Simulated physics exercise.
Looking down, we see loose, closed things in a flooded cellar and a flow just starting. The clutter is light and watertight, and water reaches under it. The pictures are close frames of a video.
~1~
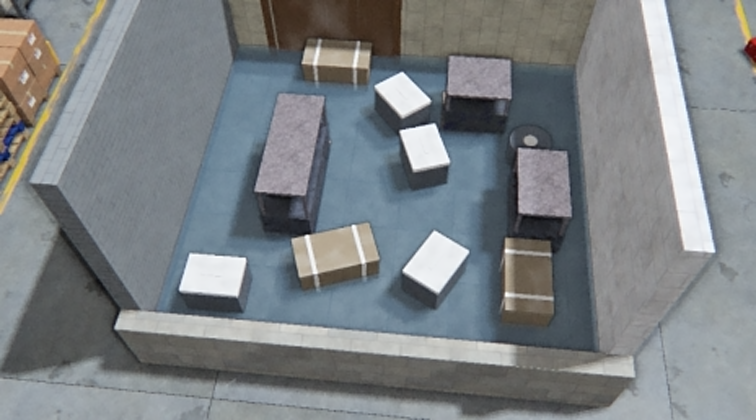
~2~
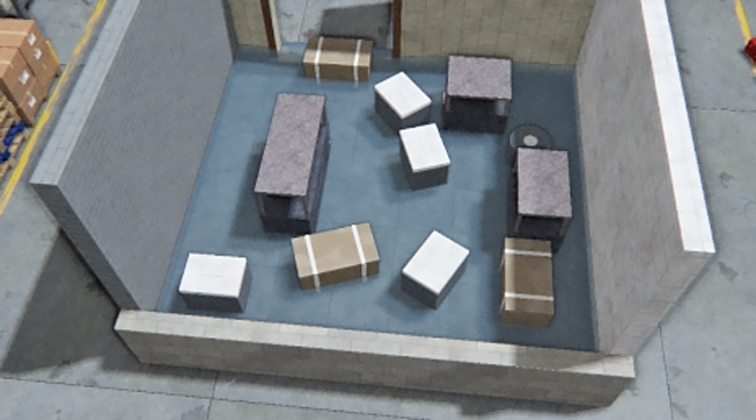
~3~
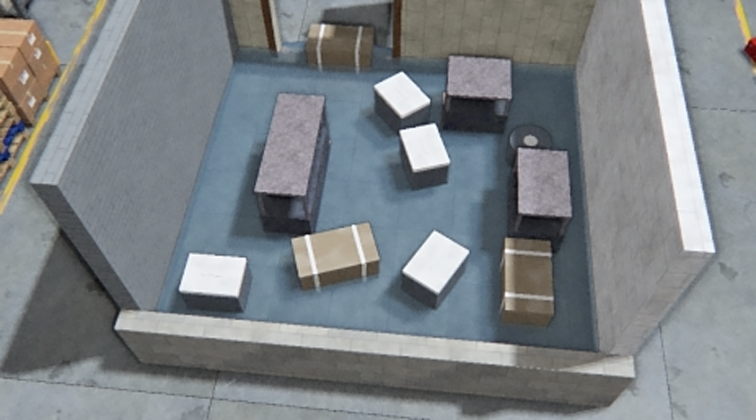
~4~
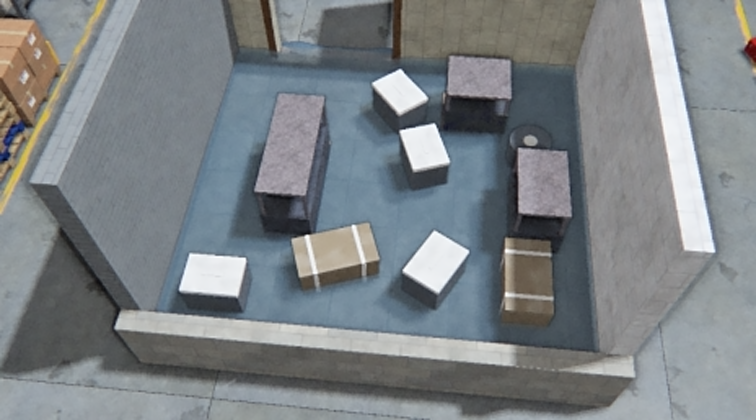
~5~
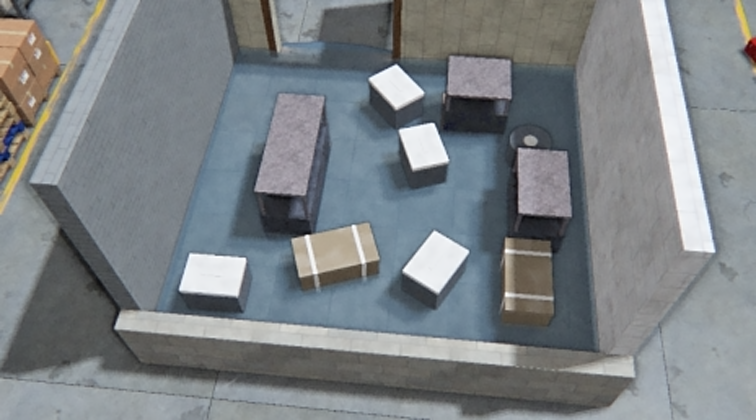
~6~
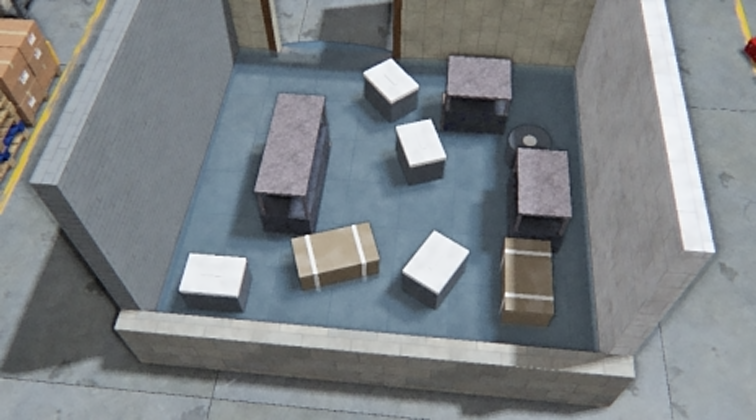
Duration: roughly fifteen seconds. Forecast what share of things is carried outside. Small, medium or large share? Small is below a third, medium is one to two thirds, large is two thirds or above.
A medium share.
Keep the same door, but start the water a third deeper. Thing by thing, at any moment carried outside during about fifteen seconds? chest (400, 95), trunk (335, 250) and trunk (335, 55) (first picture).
In that order: Swept away, remains, swept away.
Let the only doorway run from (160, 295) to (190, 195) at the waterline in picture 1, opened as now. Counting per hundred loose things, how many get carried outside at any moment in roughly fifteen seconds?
It should be close to 40 per cent.
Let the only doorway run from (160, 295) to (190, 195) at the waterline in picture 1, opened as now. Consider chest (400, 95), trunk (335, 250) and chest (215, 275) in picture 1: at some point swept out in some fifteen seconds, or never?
Retained, lost, lost.
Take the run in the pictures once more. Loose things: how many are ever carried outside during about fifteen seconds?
Total: 3.
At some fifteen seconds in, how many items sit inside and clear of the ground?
So that is 3.
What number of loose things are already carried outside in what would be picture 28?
I count 3.
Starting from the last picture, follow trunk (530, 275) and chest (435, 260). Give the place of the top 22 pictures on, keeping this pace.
Estimated positions: (496, 274); (405, 206).
A moment on, 1 of 8 are out; 7 afloat.
Next, 3 of 8 are out; 3 afloat.
Later, 3 of 8 are out; 3 afloat.
In the end, 3 of 8 are out; 3 afloat.
